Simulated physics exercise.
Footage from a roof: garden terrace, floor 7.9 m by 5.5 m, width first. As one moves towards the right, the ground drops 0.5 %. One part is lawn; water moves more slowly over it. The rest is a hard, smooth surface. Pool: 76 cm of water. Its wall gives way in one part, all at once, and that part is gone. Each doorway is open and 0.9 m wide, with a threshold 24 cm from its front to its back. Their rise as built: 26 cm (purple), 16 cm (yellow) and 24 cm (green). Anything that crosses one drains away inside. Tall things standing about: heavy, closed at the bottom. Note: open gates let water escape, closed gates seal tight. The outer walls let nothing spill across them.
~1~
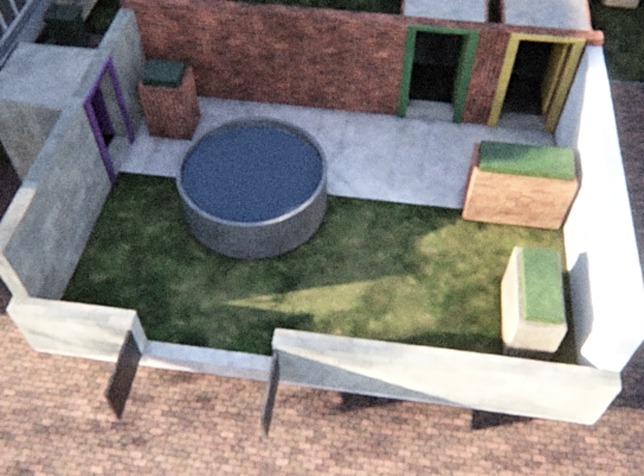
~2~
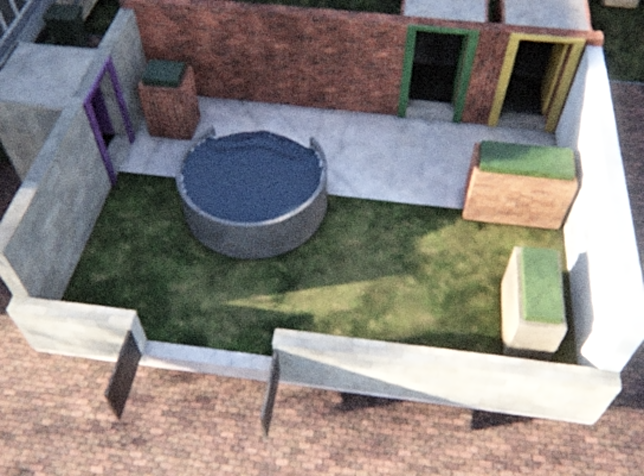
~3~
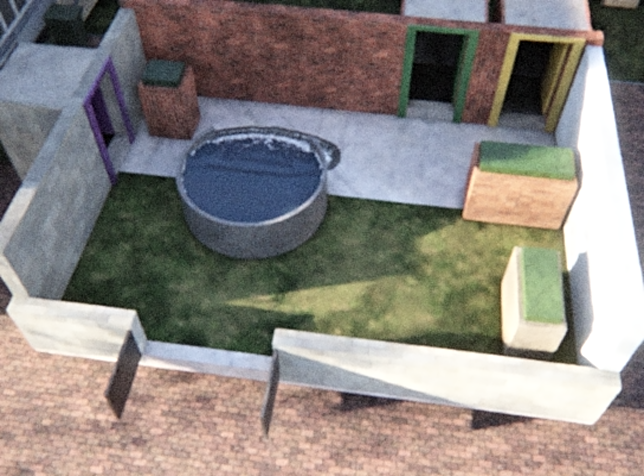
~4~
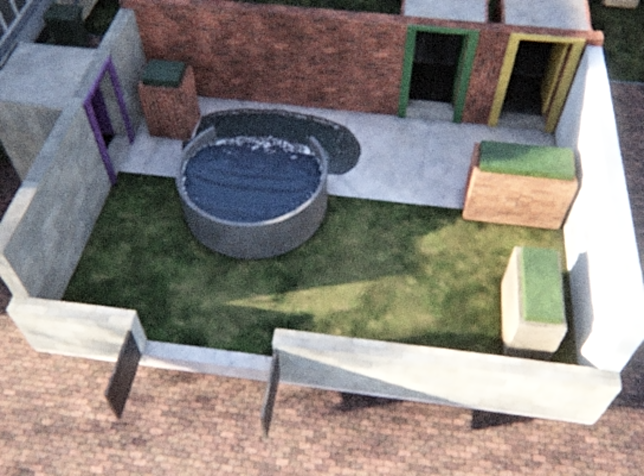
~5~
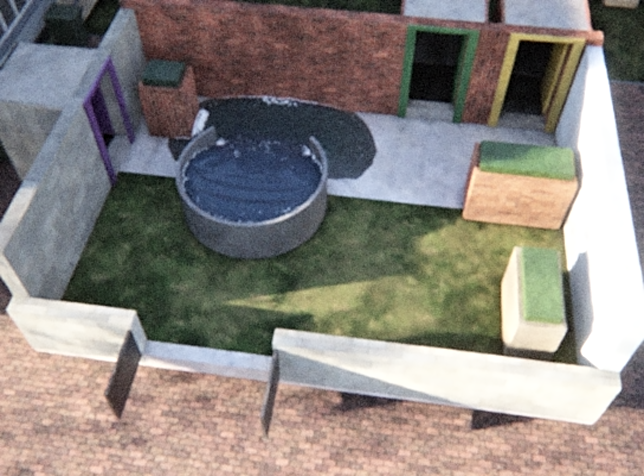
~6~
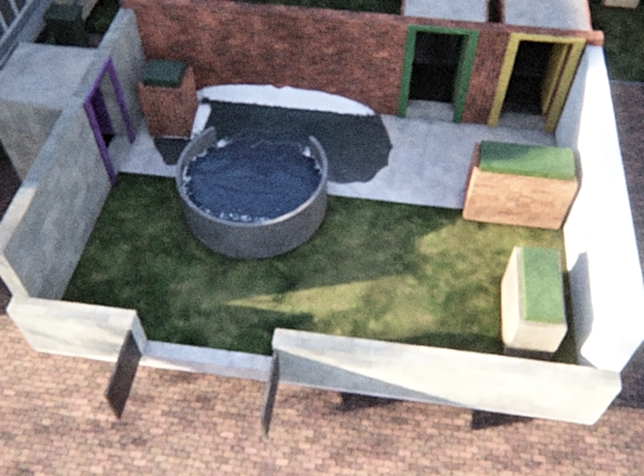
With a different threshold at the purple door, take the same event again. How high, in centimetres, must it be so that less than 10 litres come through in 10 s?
It must be about 11 cm high.
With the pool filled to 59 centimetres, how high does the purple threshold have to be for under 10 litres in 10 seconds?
I'd go with near 8.0 cm then.
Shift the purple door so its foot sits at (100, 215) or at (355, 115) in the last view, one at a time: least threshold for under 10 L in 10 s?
Around 9.0 and 30 cm respectively.
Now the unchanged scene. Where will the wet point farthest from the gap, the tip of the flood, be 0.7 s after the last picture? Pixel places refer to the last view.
Near pixel (481, 127).
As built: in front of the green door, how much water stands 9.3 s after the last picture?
It works out to about 11.5 centimetres deep.
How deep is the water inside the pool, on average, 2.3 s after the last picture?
About 20 cm.
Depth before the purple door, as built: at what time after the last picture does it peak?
Roughly at 1.8 s.
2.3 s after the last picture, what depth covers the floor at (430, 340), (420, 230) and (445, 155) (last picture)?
Around 0 cm, 1 cm and 7 cm.
Then, 0.7 s after the last picture water covers 20 % of the floor, deepest (53 cm) near (285, 114); 5 cm at the purple door, 0 litres in over its 26 cm threshold.
Then, 2.3 s after the last picture water covers 45 % of the floor, deepest (42 cm) near (553, 190); 13 cm at the purple door, 0 litres in over its 26 cm threshold.
Then, 9.3 s after the last picture water covers 100 % of the floor, deepest (12 cm) near (337, 139); 5 cm at the purple door, 0 litres in over its 26 cm threshold.
At the purple door as built, the water peaked near 15 cm, 1.7 s after the last picture.
Run again over the same 10 s with other heights there, 18 litres in over 9 cm, 6 litres over 12.5 cm. The limit of 10 litres is kept from about 11 cm up.
